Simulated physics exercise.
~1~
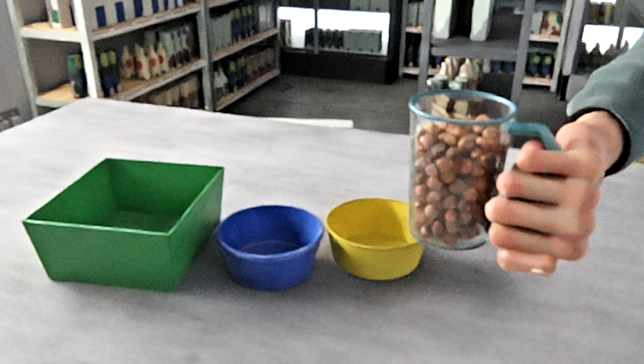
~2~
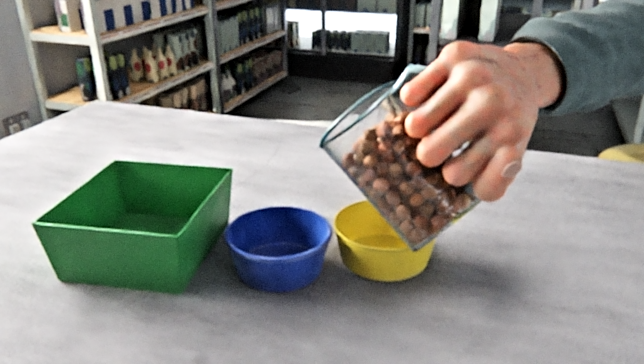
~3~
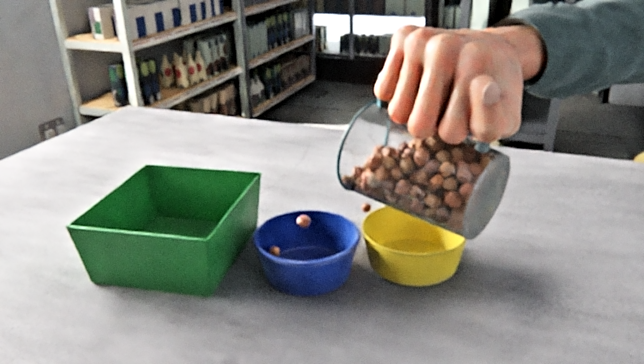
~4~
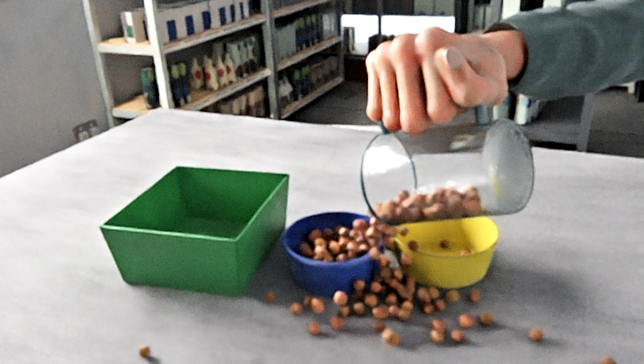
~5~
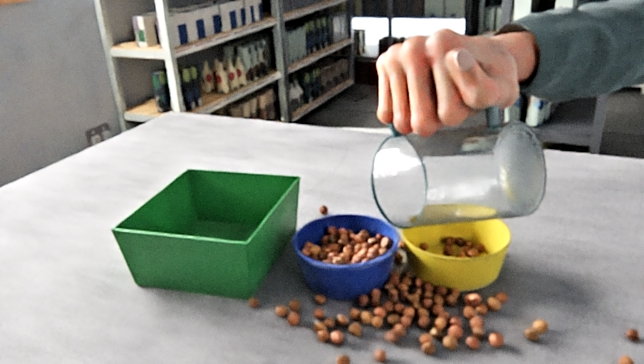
On a table, a hand tips hazelnuts from a cup, filling the blue dish and spilling many.
